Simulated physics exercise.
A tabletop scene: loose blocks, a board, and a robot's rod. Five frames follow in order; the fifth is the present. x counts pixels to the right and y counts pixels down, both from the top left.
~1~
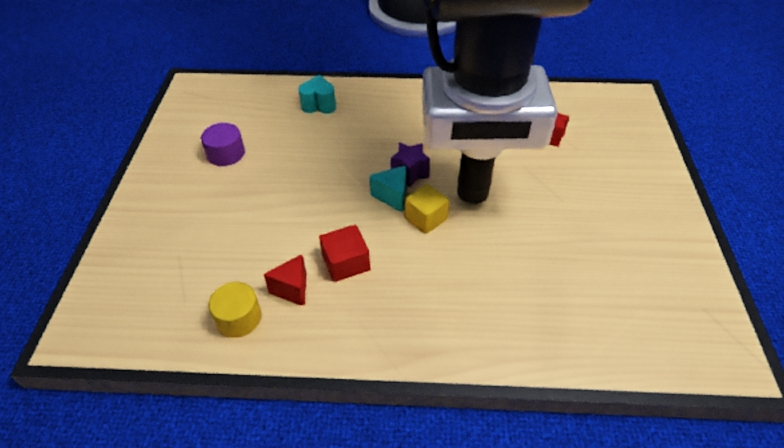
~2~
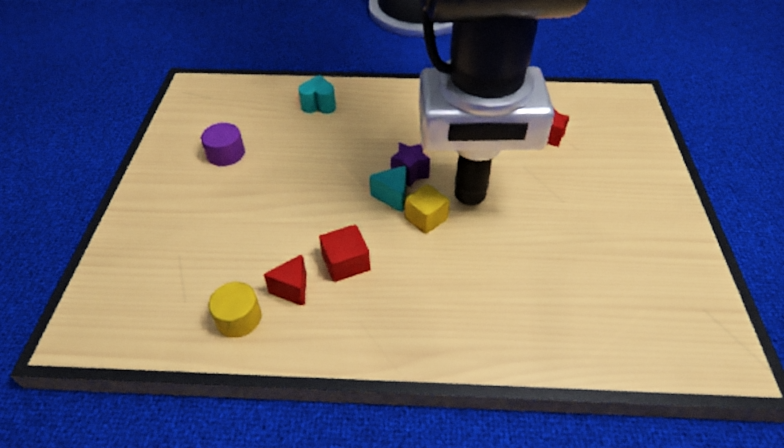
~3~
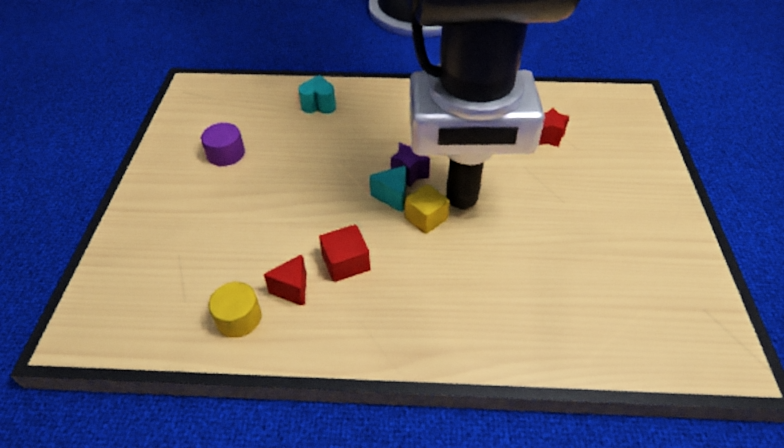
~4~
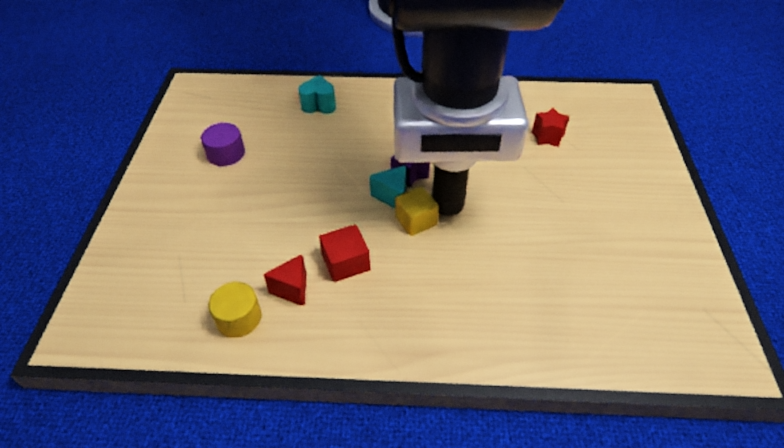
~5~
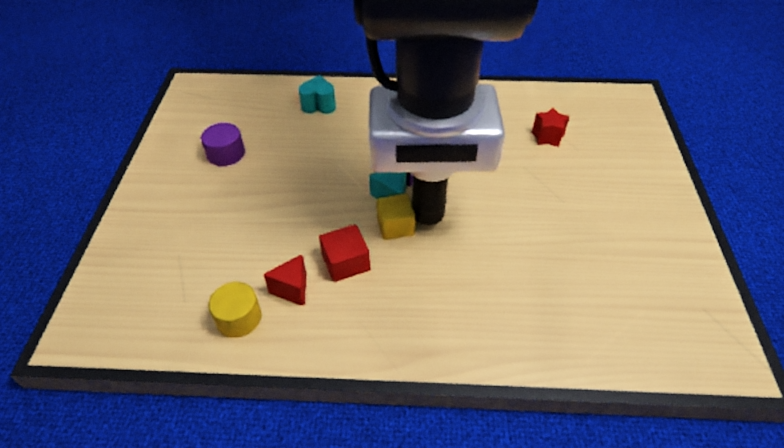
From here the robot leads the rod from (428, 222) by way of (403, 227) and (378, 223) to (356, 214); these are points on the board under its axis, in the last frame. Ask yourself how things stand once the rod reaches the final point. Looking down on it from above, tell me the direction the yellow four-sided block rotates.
Against the clock.
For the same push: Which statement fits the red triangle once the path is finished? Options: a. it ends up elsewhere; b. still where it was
The correct letter is b.
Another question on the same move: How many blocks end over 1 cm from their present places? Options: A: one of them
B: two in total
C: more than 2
Choice A: One of them.
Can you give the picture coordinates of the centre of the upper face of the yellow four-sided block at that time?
The middle of its upper face will lie at (324, 207).
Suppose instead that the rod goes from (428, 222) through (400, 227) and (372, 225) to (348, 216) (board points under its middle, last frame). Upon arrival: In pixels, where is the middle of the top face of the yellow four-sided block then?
At (314, 208).
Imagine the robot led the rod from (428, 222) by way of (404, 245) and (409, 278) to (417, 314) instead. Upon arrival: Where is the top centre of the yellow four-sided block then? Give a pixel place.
The spot you're after is about (373, 213) in the image.
What follows on the original path. Halfway along, rod (389, 218); yellow four-sided block (355, 210).
At the end, rod (355, 206); red triangle not moved; turquoise triangle not moved; yellow four-sided block (324, 207), turned 30° anticlockwise.
